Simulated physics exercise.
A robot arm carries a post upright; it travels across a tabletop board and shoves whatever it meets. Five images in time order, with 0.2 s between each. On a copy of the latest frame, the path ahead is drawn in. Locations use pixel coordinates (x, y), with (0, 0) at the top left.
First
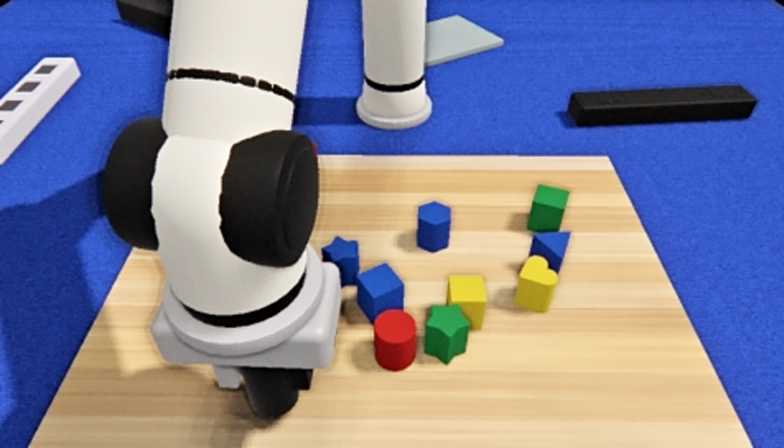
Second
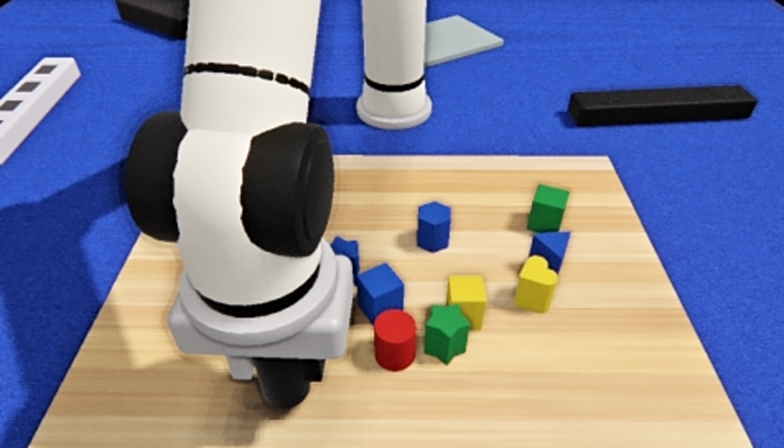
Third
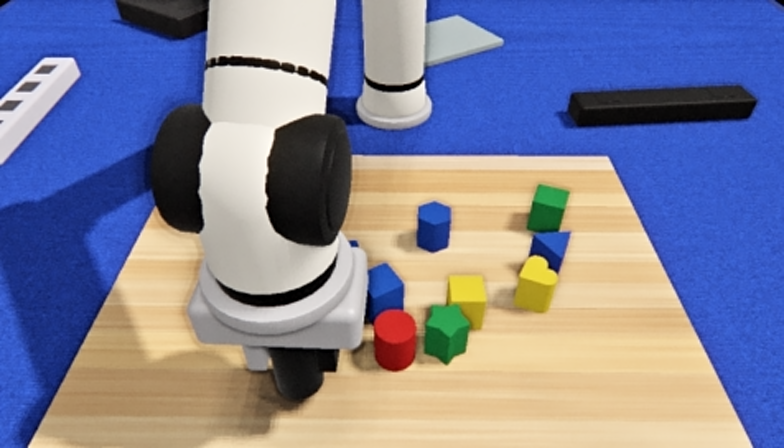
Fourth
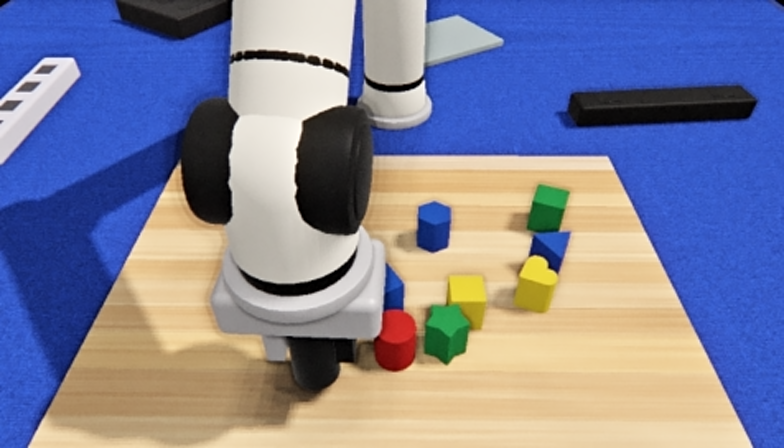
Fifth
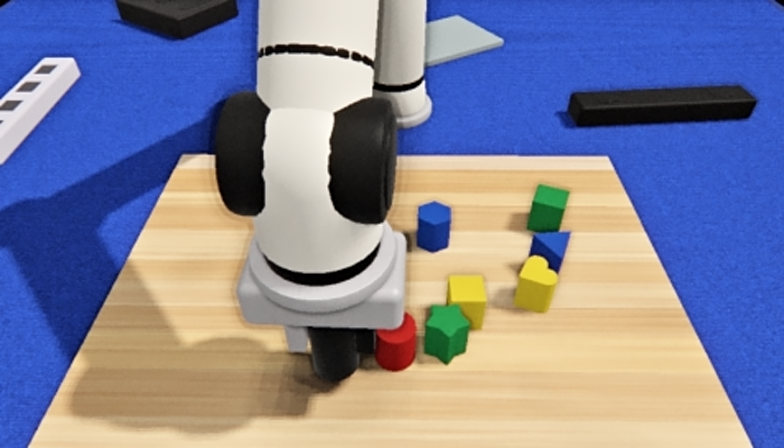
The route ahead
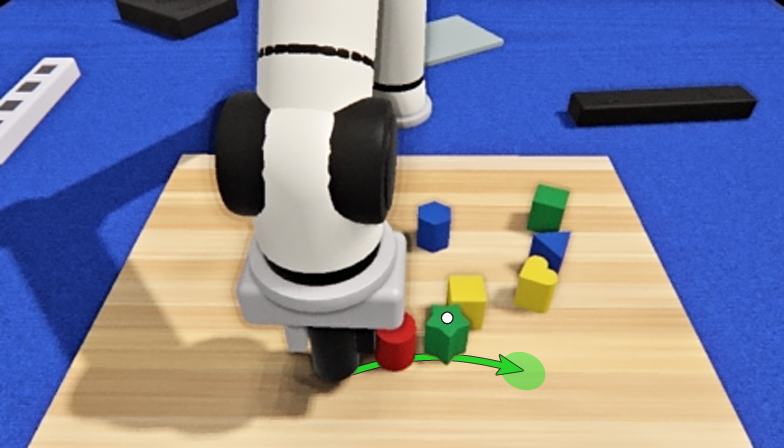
A white robot arm with black joints slides steadily to the right over a wooden board, gradually covering the blue star and blue cube beside the red cylinder, while the scattered blue, green, yellow and red blocks stay still.
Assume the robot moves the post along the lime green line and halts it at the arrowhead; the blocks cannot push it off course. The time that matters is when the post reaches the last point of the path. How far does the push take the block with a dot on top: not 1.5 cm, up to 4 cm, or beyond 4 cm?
Movement: Over 4 cm.
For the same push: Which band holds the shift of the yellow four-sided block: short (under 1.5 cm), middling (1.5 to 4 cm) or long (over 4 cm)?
If I had to pick, the yellow four-sided block travels from 1.5 to 4 cm here.
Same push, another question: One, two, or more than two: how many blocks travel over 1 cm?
Answer: Three or more.
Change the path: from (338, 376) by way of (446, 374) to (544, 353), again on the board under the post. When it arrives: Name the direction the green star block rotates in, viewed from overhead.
Seen from overhead, it turns anticlockwise.
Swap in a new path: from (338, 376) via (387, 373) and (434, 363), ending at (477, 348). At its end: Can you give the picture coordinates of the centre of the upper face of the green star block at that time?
The centre of its top face lies at (513, 304).
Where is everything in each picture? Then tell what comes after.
Tip of the post at (276, 396), middles of tops, blue four-sided block at (380, 279), red cylinder at (395, 325), green star block at (447, 318), yellow four-sided block at (467, 288), in the first picture.
Post at (287, 388), nothing pushed, in the second picture.
Post at (301, 380), nothing pushed, in the third picture.
Post at (318, 371), nothing pushed, in the fourth picture.
Post at (337, 362), blue four-sided block hidden, red cylinder partly hidden, green star block at (447, 318), yellow four-sided block at (467, 288), in the fifth picture.
The line goes from (338, 376) through (399, 360) and (460, 358) to (523, 371); the dot is on the green star block.
The first path, step by step. One third of the way, post at (400, 346); red cylinder at (436, 311); green star block at (474, 317).
Two thirds of the way, post at (462, 344); red cylinder at (476, 298); green star block at (508, 317), turned 25° clockwise; yellow four-sided block at (483, 270).
At the end, post at (527, 357); blue four-sided block unmoved; red cylinder at (481, 298); green star block at (548, 315); yellow four-sided block at (483, 270).
